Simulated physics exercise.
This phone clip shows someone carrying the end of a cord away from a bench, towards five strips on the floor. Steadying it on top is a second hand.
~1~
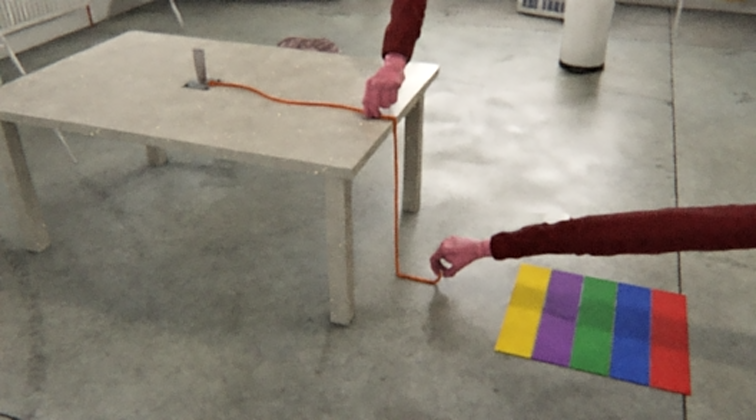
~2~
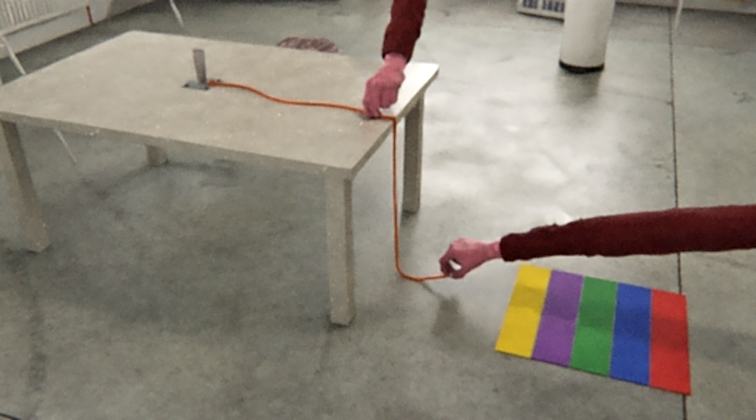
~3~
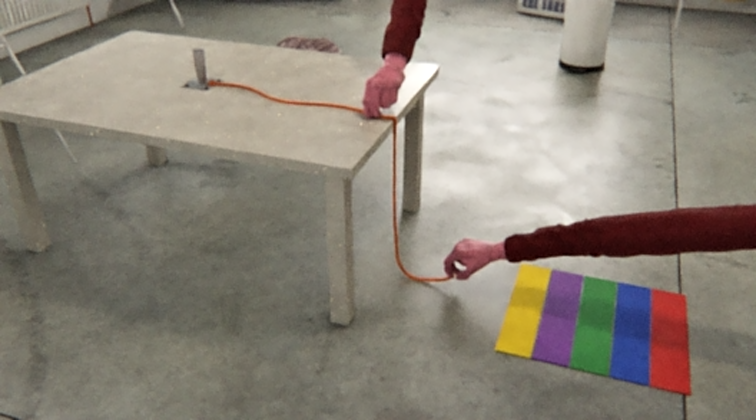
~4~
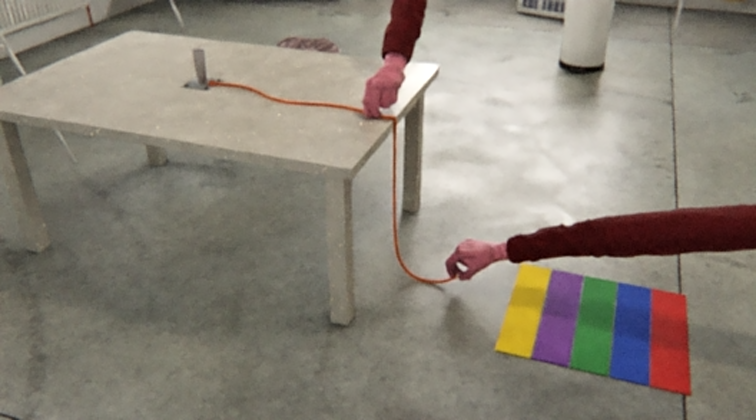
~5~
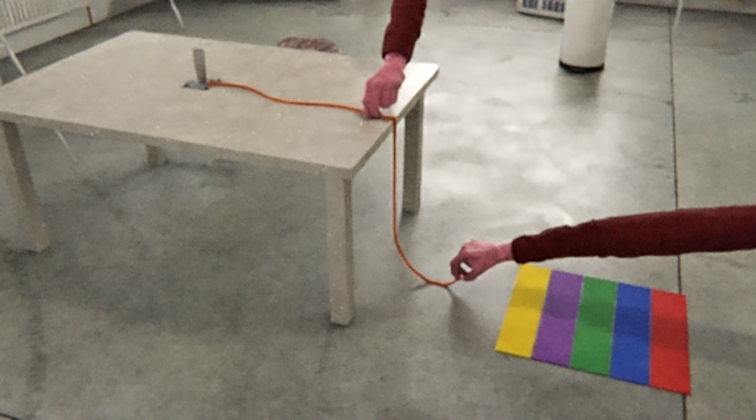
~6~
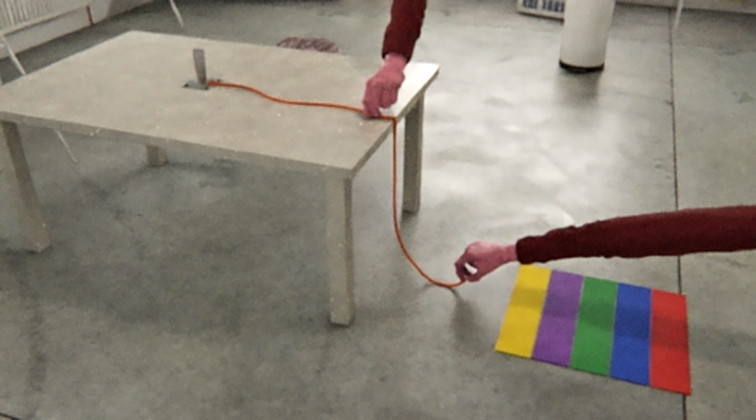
In the video, one hand holds an orange cord at the edge of a table while another hand, near the floor, pulls the cord's end slightly to the right, towards yellow, purple, green, blue and red strips.
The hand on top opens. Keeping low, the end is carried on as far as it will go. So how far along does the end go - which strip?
Along to the purple strip.
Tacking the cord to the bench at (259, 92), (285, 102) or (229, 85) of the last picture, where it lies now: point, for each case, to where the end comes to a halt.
Those spots come out as (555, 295), (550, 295) and (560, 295).
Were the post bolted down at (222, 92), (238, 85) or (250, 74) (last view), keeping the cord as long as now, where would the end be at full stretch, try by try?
Taking the tries in turn, you get (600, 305), (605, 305) and (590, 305).
Soon after, end near (493, 284); short of the strips.
Then, end near (534, 292); over yellow.
At full stretch, end near (559, 297); over purple. Over purple.
